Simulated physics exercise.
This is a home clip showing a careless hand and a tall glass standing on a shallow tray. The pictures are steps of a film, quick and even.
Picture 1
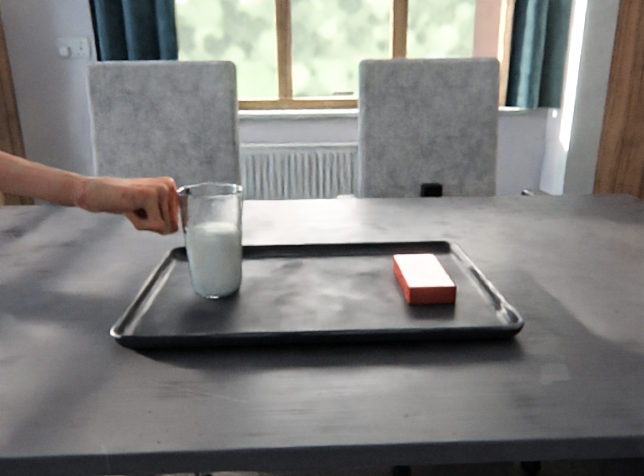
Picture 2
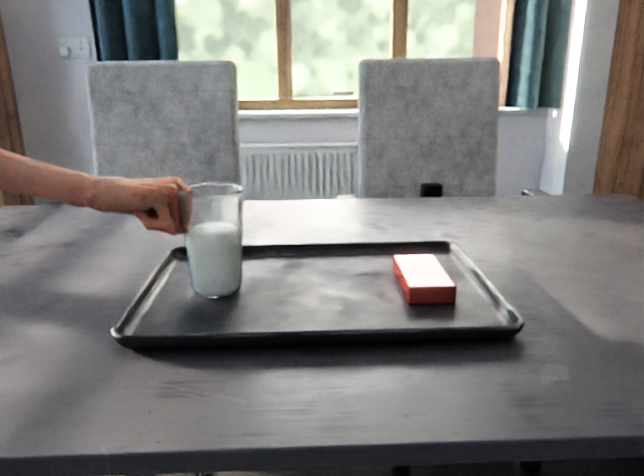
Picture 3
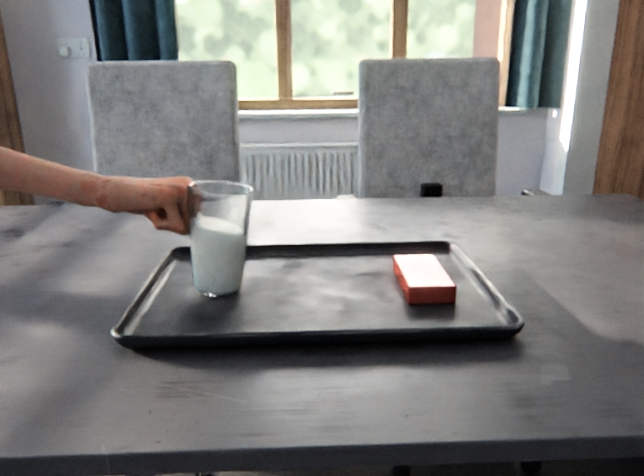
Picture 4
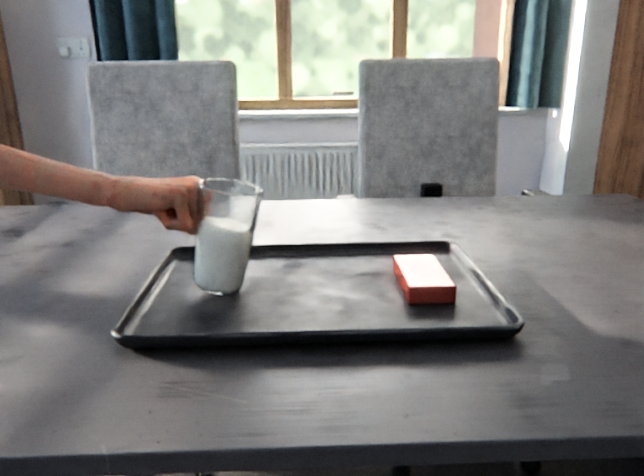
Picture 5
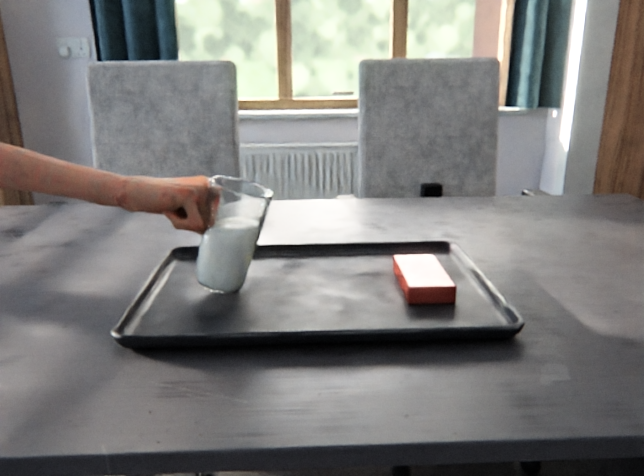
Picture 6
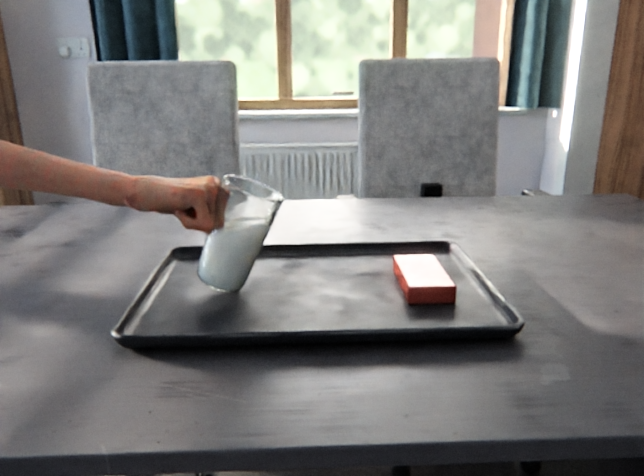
A hand tilting a tall glass of milky liquid steadily to the right on a dark tray holding a red-and-white block.
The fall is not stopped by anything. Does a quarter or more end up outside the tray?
The tray loses less than a quarter of the liquid.
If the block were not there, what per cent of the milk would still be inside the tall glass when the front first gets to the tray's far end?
Roughly 60 per cent.
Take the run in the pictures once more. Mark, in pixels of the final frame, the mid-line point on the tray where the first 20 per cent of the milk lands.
Around (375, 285).
A moment on, the tall glass is falling and 100 per cent is in the glass, 0 on the tray and 0 above or beyond its rim.
Next, the tall glass lies on its side and 99 per cent is in the glass, 1 on the tray and 1 above or beyond its rim.
Then the tall glass lies on its side and 55 per cent is in the glass, 27 on the tray and 17 above or beyond its rim.
Later the tall glass lies on its side and 27 per cent is in the glass, 60 on the tray and 13 above or beyond its rim.
At rest 92 per cent is held by tray and glass, 8 is off the tray.
